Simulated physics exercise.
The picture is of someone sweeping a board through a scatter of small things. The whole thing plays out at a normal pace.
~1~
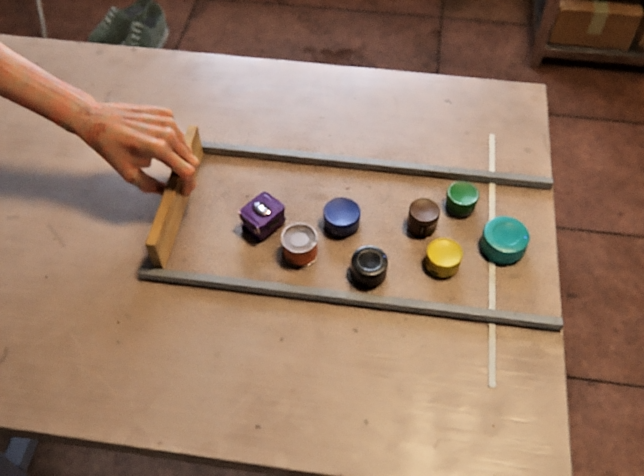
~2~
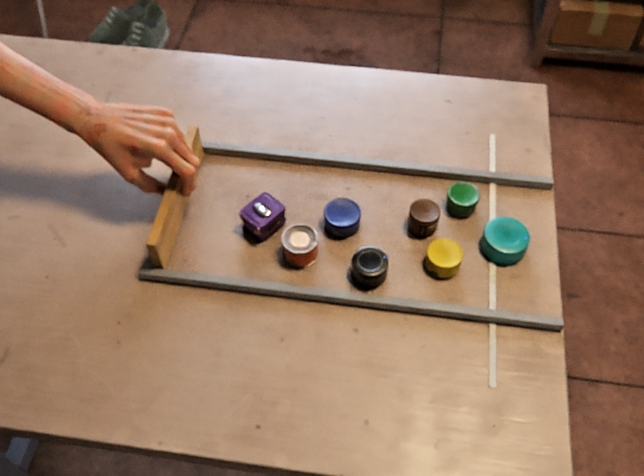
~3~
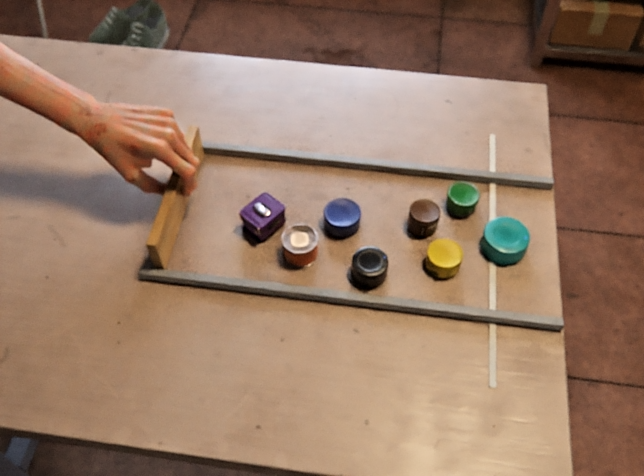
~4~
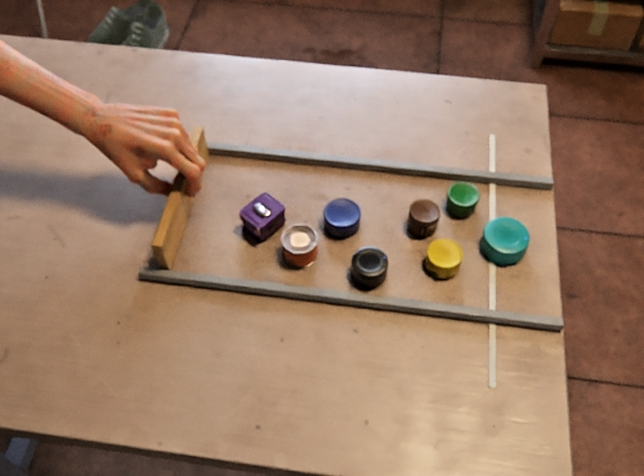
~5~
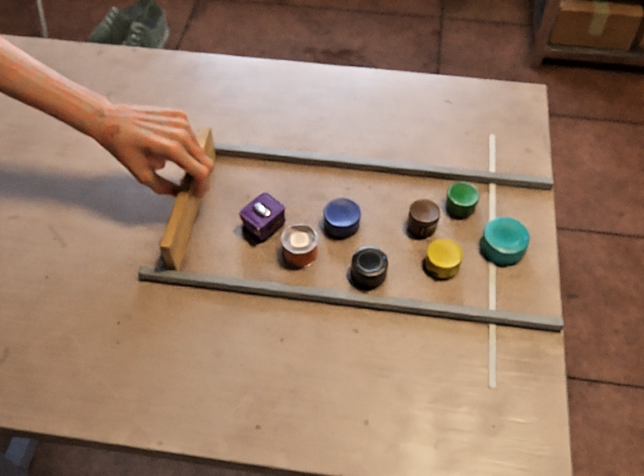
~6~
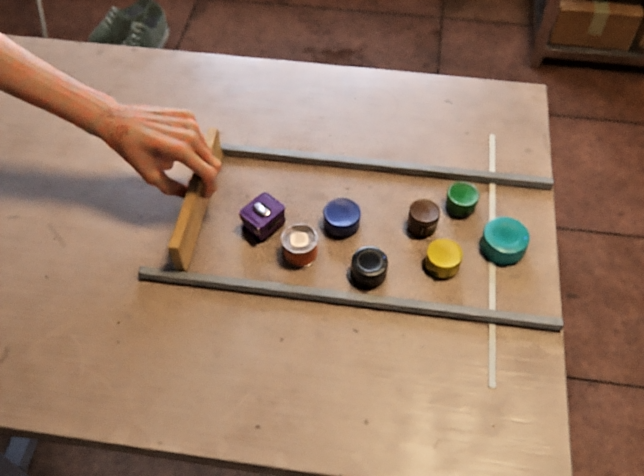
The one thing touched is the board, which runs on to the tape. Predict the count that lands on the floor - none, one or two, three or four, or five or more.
In the end one or two are gone from the table.
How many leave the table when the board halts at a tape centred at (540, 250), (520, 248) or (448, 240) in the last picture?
4, 4, 0.
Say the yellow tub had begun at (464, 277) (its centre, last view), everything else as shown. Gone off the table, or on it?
Result: It remains there.
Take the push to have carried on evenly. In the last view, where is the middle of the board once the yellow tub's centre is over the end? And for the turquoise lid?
Yellow tub over the end: About (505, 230). Turquoise lid over the end: About (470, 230).
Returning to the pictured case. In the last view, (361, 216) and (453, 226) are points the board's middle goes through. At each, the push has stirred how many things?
I get 5 at the one place and 8 at the other.
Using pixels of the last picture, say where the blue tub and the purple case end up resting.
Okay, so first (544, 238), and next (510, 232).
A little later, none off yet; turquoise lid at rest near (505, 241); green pot at rest near (462, 200); yellow tub at rest near (444, 258).
Next, none off yet; turquoise lid at rest near (505, 241); green pot moving near (464, 197); yellow tub at rest near (447, 260).
When it is over, the number that fall off is one or two; down, turquoise lid.
